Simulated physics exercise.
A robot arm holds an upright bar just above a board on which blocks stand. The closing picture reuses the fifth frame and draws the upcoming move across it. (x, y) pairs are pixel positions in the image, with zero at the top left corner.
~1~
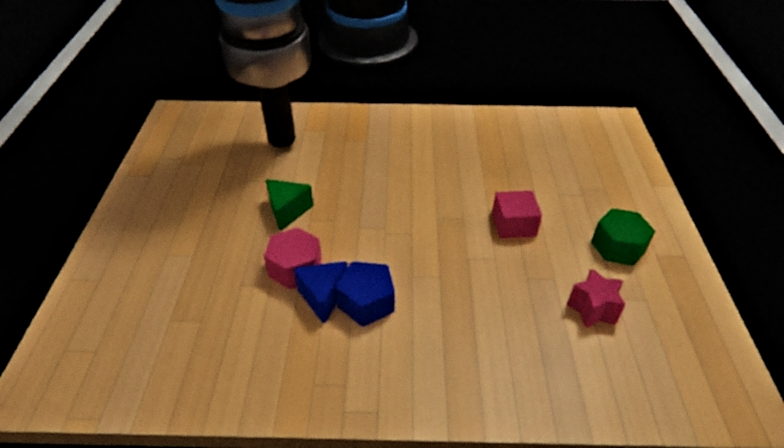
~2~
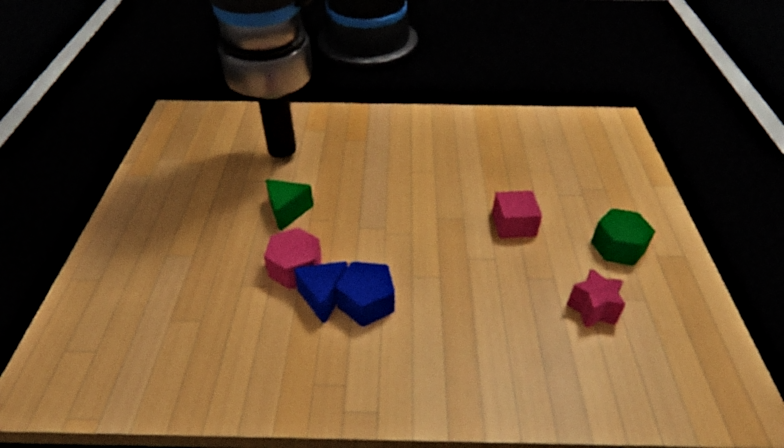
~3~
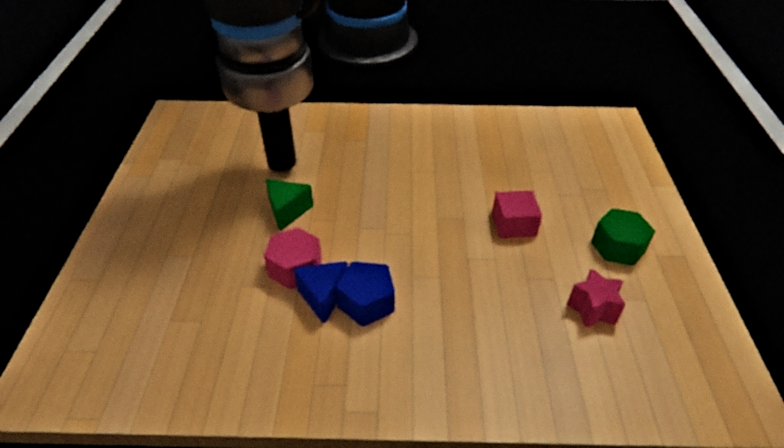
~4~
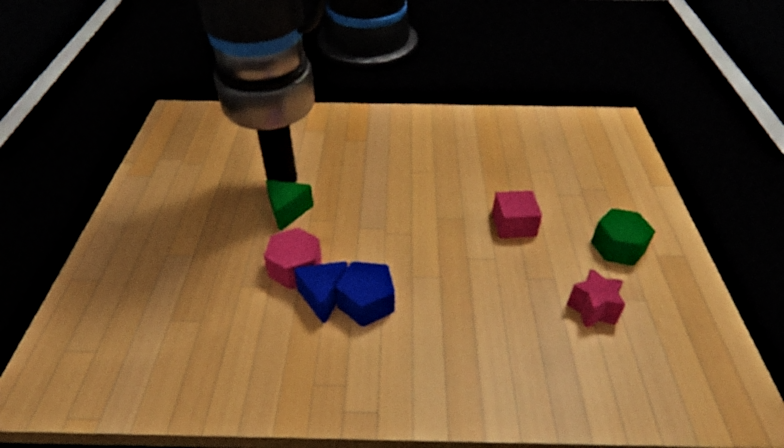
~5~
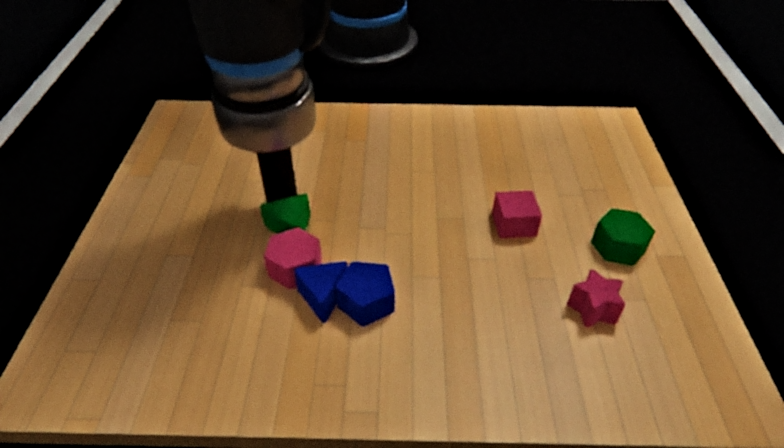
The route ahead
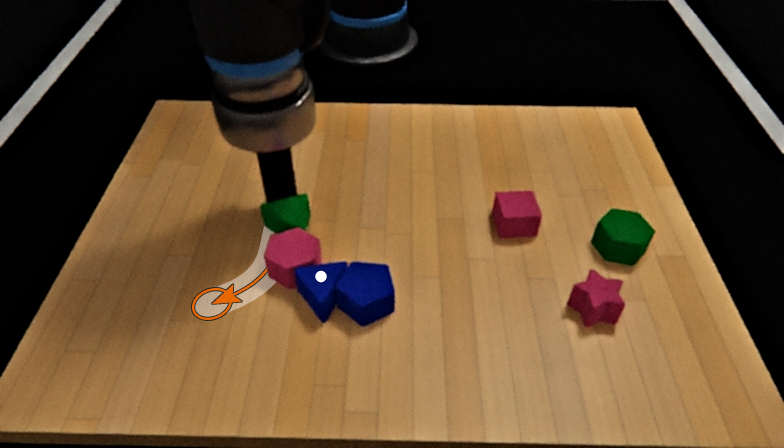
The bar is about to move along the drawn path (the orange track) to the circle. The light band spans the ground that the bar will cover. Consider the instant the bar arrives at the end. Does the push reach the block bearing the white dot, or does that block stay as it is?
That block will leave its spot.
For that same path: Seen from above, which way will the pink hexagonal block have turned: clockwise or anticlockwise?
Looking from above, the answer is clockwise.
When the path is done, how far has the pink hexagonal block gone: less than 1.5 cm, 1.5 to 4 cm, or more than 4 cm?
It travels between 1.5 and 4 cm.
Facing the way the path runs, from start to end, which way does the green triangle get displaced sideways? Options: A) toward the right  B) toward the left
Letter B.
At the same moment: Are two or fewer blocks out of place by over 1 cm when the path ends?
My answer is no.
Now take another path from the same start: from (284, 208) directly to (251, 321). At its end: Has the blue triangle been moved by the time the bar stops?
I'd say yes.
Drawn move, from (284, 208) via (277, 241) and (260, 278), ending at (212, 304); the dot is on the blue triangle.
The first path, step by step. One third of the way, bar at (276, 235); green triangle at (306, 230), turned 30° anticlockwise; pink hexagonal block at (298, 262), turned 40° clockwise; blue triangle at (319, 291), turned 35° anticlockwise.
Two thirds of the way, bar at (258, 271); green triangle at (310, 231), turned 50° anticlockwise; pink hexagonal block at (301, 266), turned 45° clockwise; blue triangle at (320, 298), turned 30° anticlockwise.
At the end, bar at (209, 297); green triangle at (310, 231), turned 50° anticlockwise; pink hexagonal block at (301, 266), turned 45° clockwise; blue triangle at (320, 298), turned 30° anticlockwise.
